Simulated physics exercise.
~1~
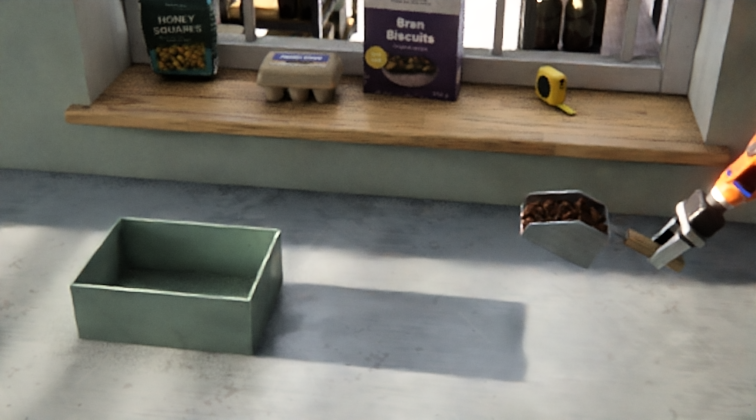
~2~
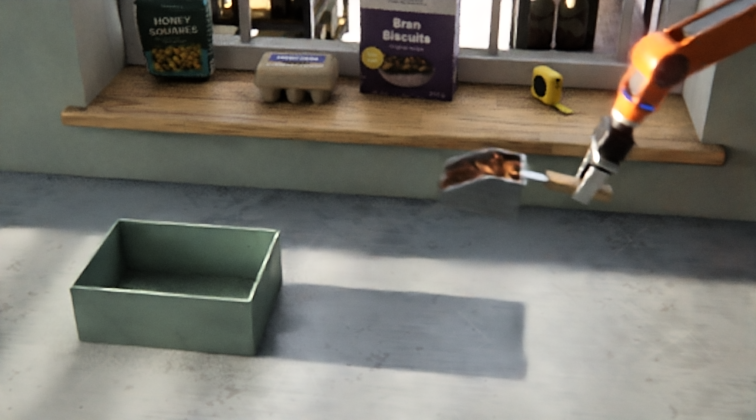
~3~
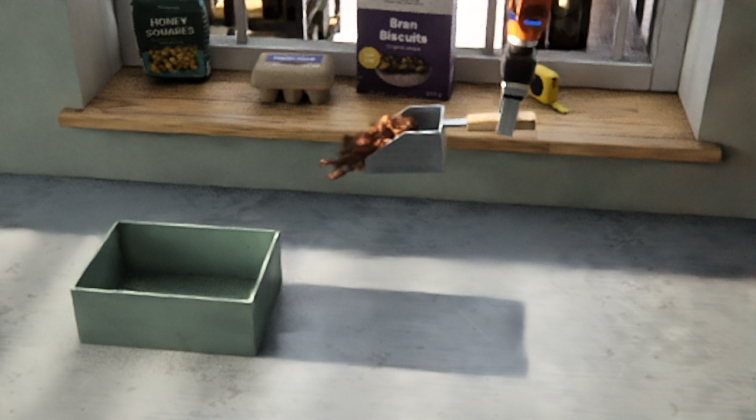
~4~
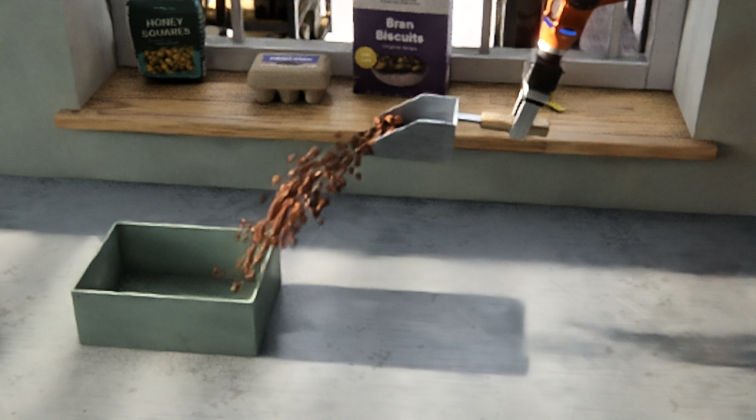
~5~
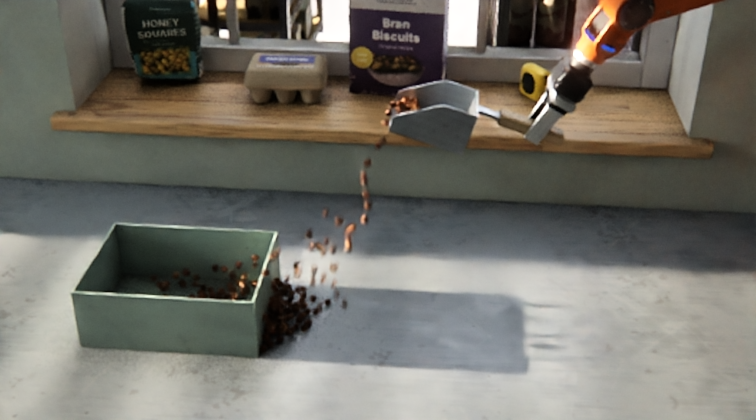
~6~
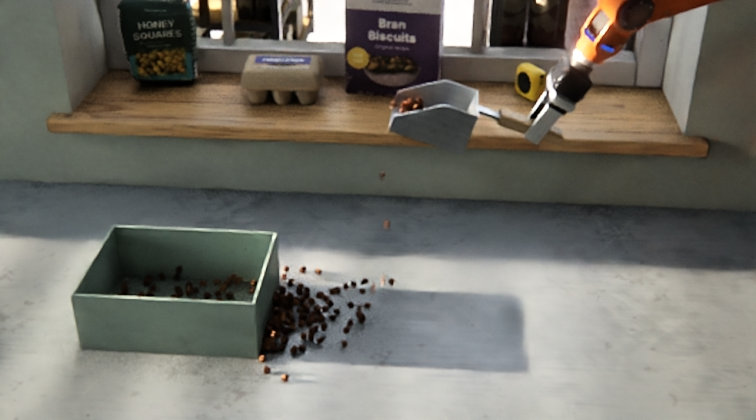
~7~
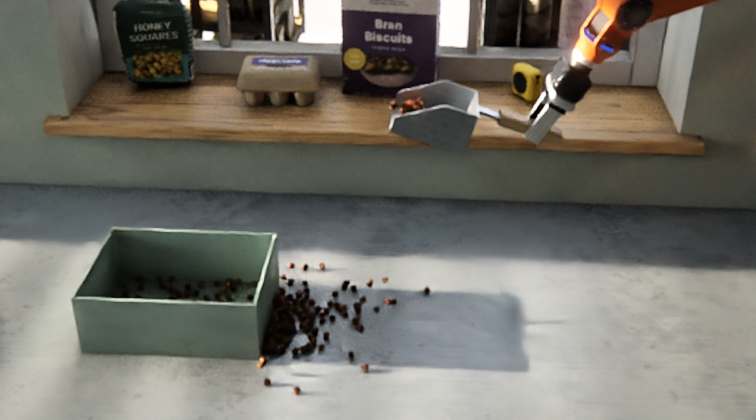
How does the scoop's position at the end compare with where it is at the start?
At the start the scoop is low on the right, over the grey table top. By the end it is farther left and higher, in front of the wooden window sill.
